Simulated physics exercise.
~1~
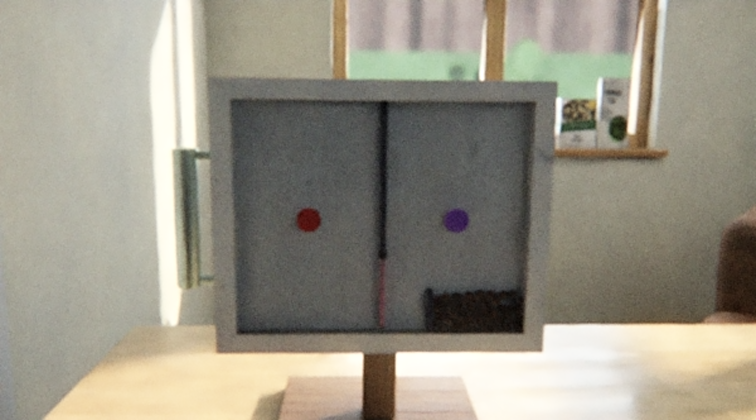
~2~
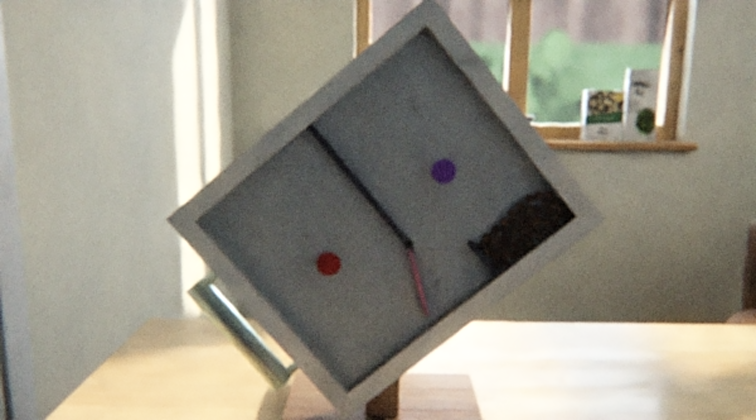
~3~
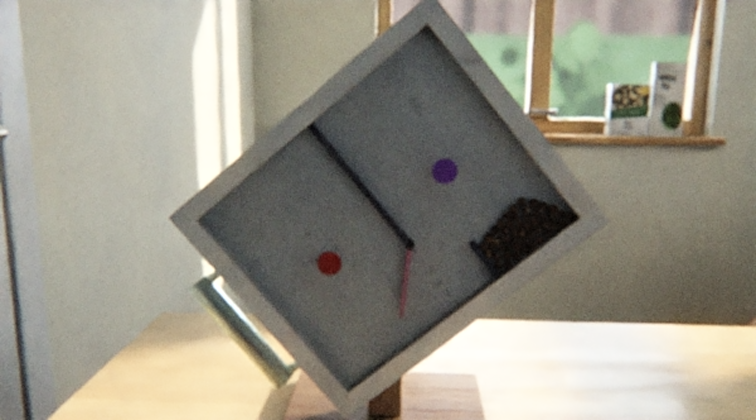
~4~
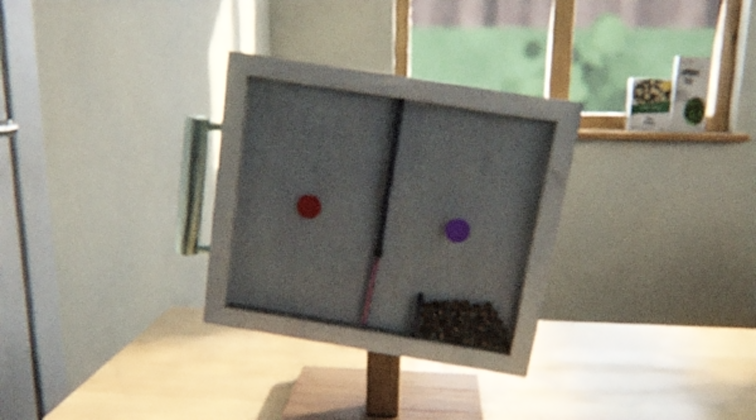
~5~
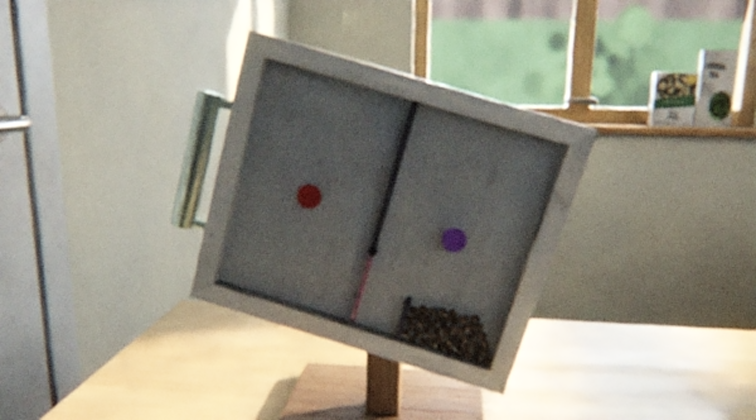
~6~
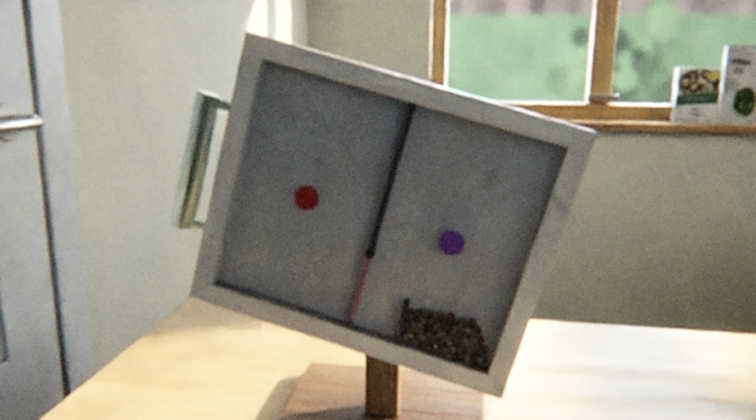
A framed case tilts left, then swings back right, its dark beads staying beside purple.
